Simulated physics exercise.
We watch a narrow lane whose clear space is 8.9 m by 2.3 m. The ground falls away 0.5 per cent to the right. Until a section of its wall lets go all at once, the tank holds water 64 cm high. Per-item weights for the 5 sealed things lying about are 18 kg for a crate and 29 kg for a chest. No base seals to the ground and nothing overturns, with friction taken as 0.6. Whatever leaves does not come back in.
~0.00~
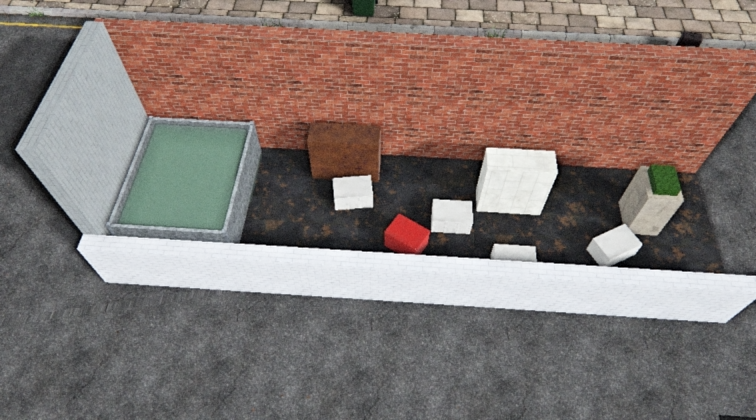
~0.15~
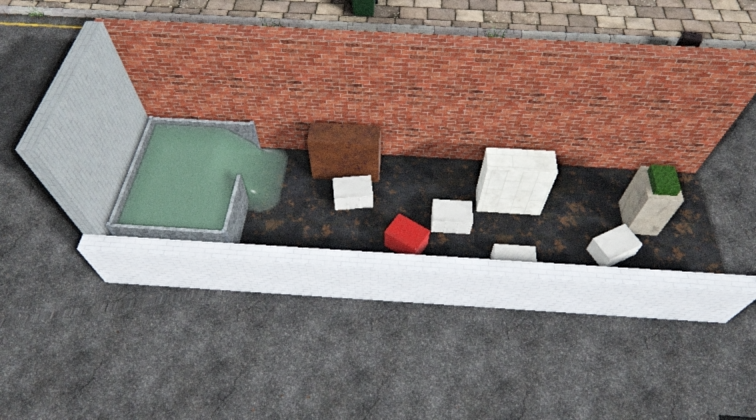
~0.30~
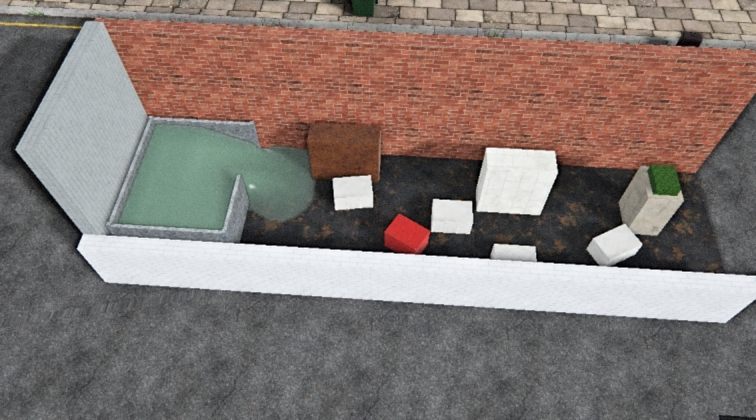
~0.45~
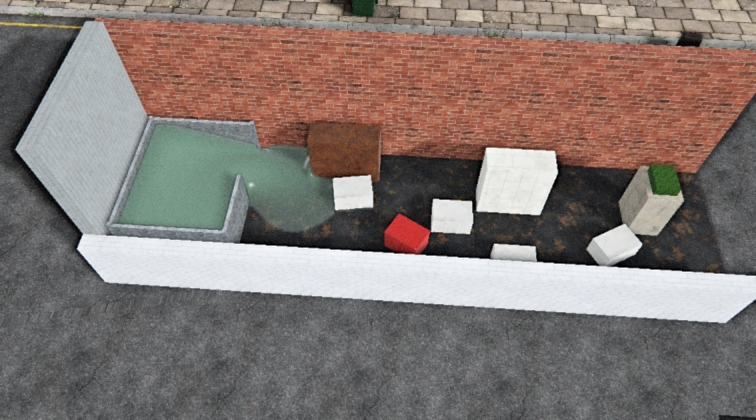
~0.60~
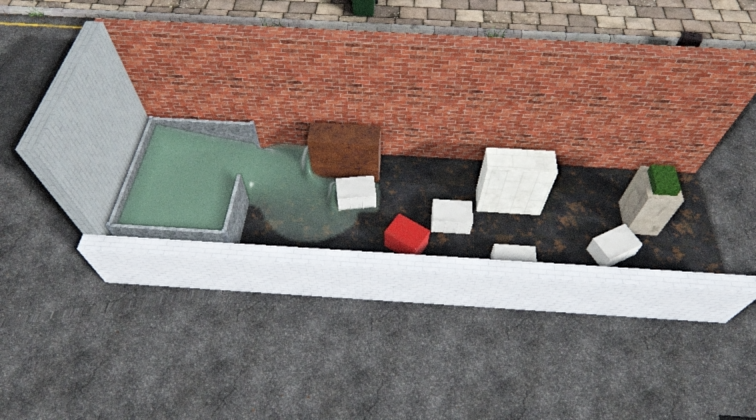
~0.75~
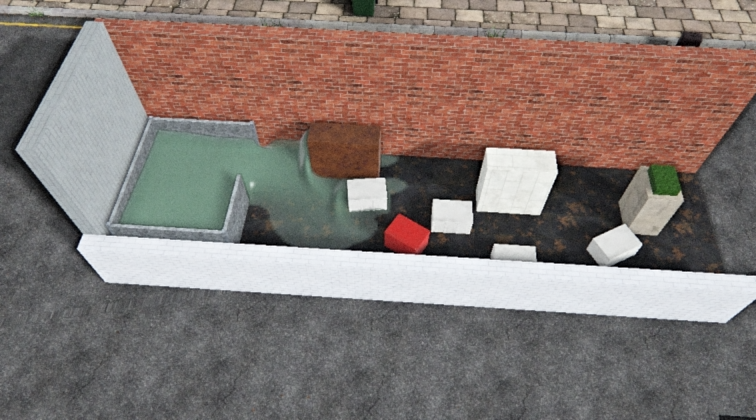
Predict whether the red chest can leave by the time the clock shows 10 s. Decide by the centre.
Short answer: The red chest does not come out.
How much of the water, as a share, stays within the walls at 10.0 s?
Around 68 % of the water.
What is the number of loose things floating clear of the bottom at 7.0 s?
By my count, 0.
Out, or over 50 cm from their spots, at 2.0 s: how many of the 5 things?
The number I get is 2.
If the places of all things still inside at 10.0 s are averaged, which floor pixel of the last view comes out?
They average out to somewhere around (614, 216).
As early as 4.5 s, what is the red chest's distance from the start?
Around 350 cm from the start by that time.
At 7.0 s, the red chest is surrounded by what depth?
Around 7 cm.
After 2.0 s the red chest is near (441, 237), 0.5 m from its start, aground; 0 of 5 are out; 1 afloat.
After 4.5 s the red chest is near (626, 226), 3.3 m from its start, aground; 0 of 5 are out; 2 afloat.
After 7.0 s the red chest is near (701, 245), 4.3 m from its start, aground; 2 of 5 are out; 0 afloat.
After 10.0 s the red chest is near (703, 245), 4.3 m from its start, aground; 3 of 5 are out; 1 afloat.
